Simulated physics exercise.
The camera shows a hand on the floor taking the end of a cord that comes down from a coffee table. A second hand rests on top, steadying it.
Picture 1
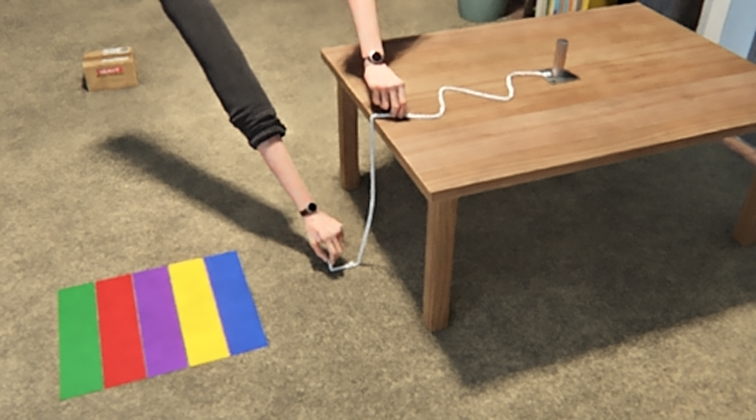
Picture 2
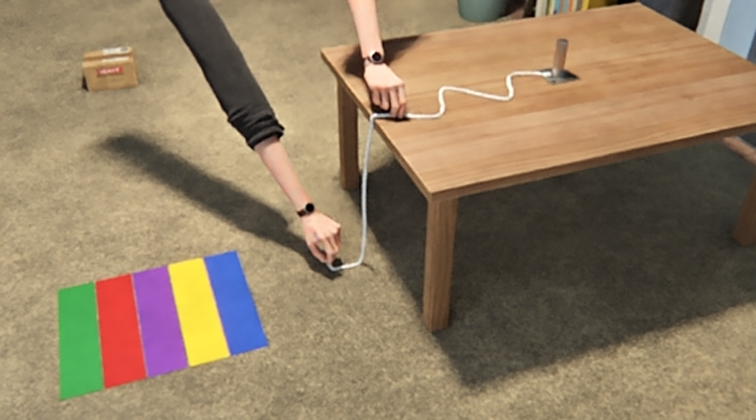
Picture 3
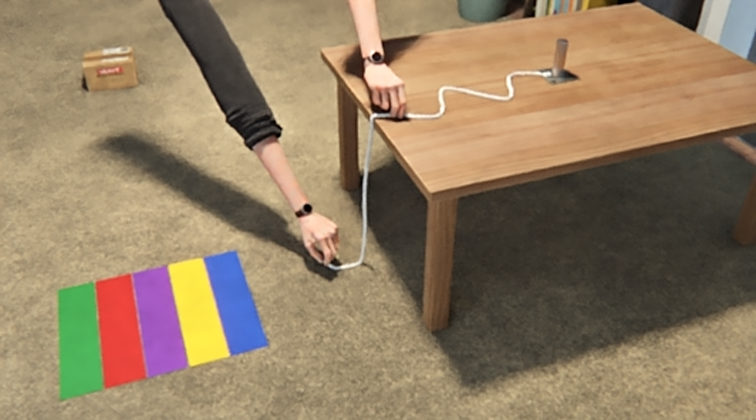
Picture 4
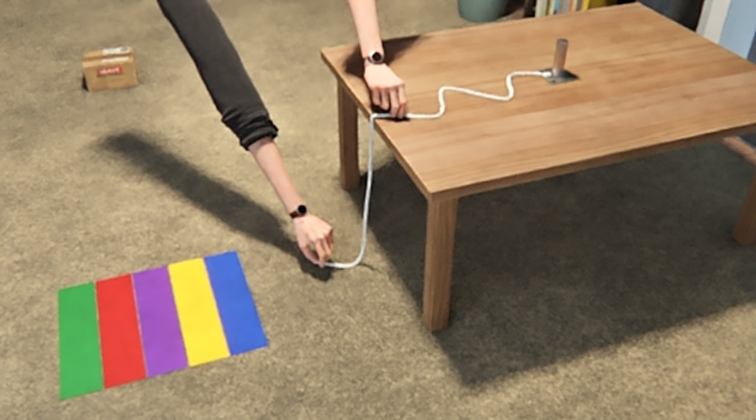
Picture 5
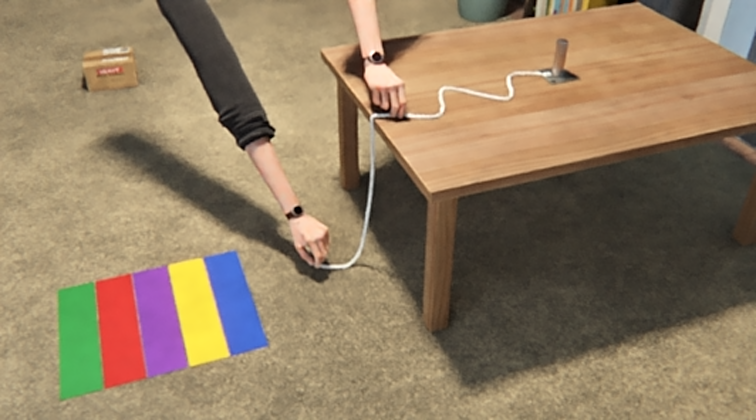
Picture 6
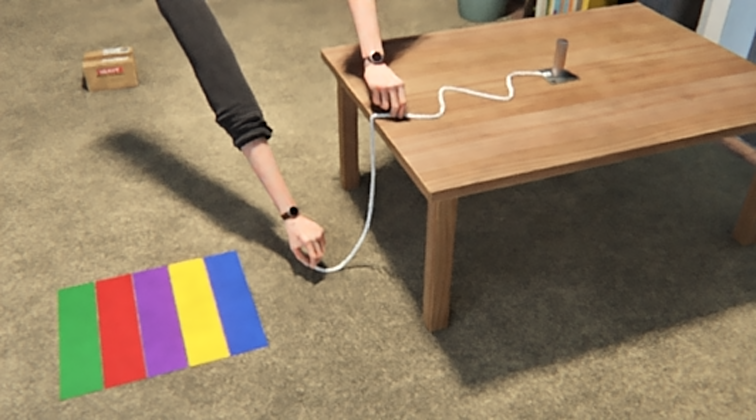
Hand on the carpet drawing the end of a white cord slightly left while another hand holds it at the table edge.
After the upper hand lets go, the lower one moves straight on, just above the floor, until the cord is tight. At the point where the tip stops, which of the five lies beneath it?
The red strip lies beneath it.
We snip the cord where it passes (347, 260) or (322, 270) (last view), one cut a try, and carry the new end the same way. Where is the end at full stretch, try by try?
Roughly (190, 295), then roughly (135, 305).
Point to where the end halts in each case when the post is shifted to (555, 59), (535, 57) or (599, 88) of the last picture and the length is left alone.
Close to (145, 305), (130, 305) and (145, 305) in that order.
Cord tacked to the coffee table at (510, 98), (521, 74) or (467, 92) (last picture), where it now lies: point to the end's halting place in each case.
It ends up near (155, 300) the first time, (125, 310) the second and (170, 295) the third.
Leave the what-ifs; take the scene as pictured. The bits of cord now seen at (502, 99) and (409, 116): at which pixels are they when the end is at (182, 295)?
You'll find one close to (464, 95) and the other close to (362, 162).
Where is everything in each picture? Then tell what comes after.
The first picture shows end (329, 260); blue (244, 331); yellow (205, 341); purple (165, 351); red (123, 362); green (80, 373).
The second picture shows end (327, 261); cord through (514, 74) (487, 97) (443, 105) (380, 116) (364, 182) (364, 247).
The third picture shows end (324, 261).
The fourth picture shows end (319, 263); cord through (514, 74) (487, 97) (443, 105) (380, 116) (369, 182) (364, 247).
The fifth picture shows end (315, 263).
The sixth picture shows end (310, 264); cord through (514, 74) (487, 97) (443, 105) (380, 116) (373, 181) (358, 246).
Early on, end near (182, 295); over yellow.
Midway, end near (139, 305); over purple.
At the end of the slack, end near (114, 310); over red. The end stops over the red strip.
